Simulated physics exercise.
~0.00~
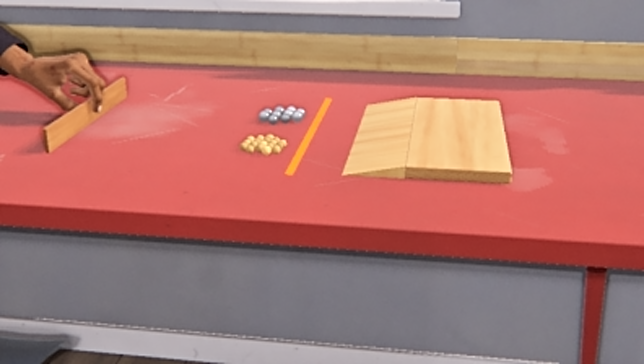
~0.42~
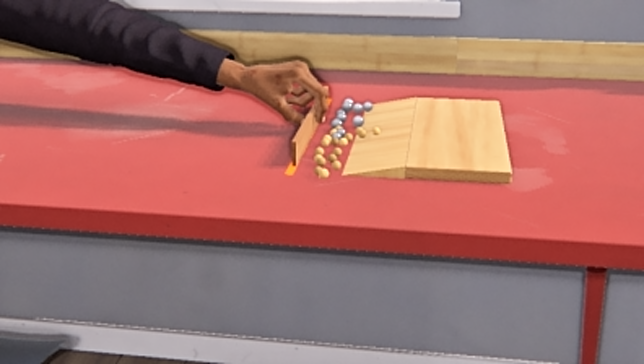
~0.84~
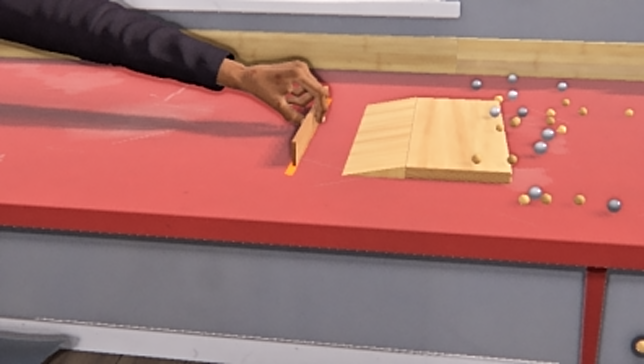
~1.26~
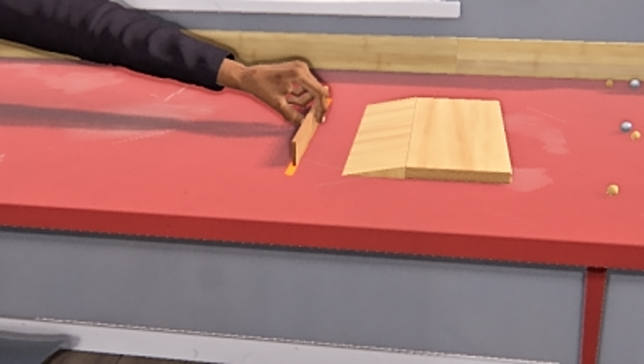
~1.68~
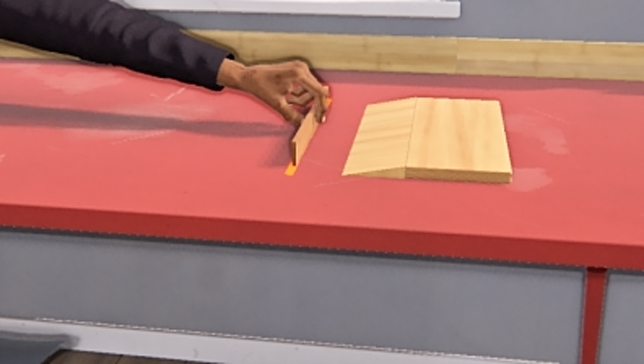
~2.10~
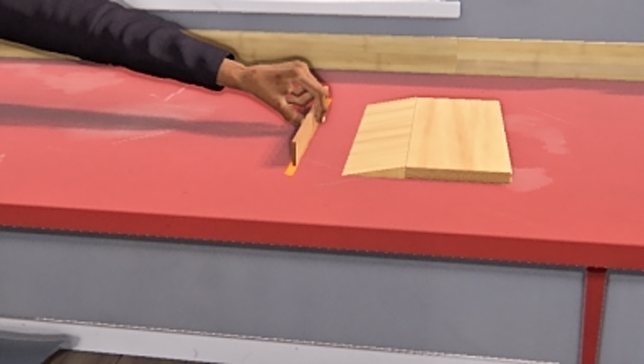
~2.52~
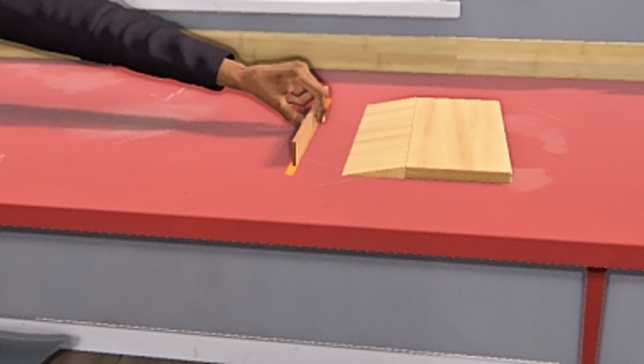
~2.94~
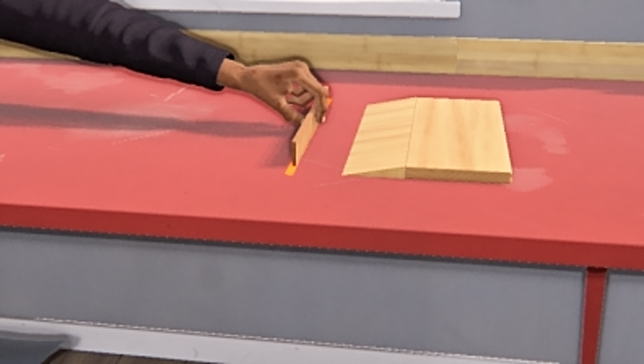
A hand sweeps gold and silver beads right with a wooden strip, sending them over a ramp and out of view.
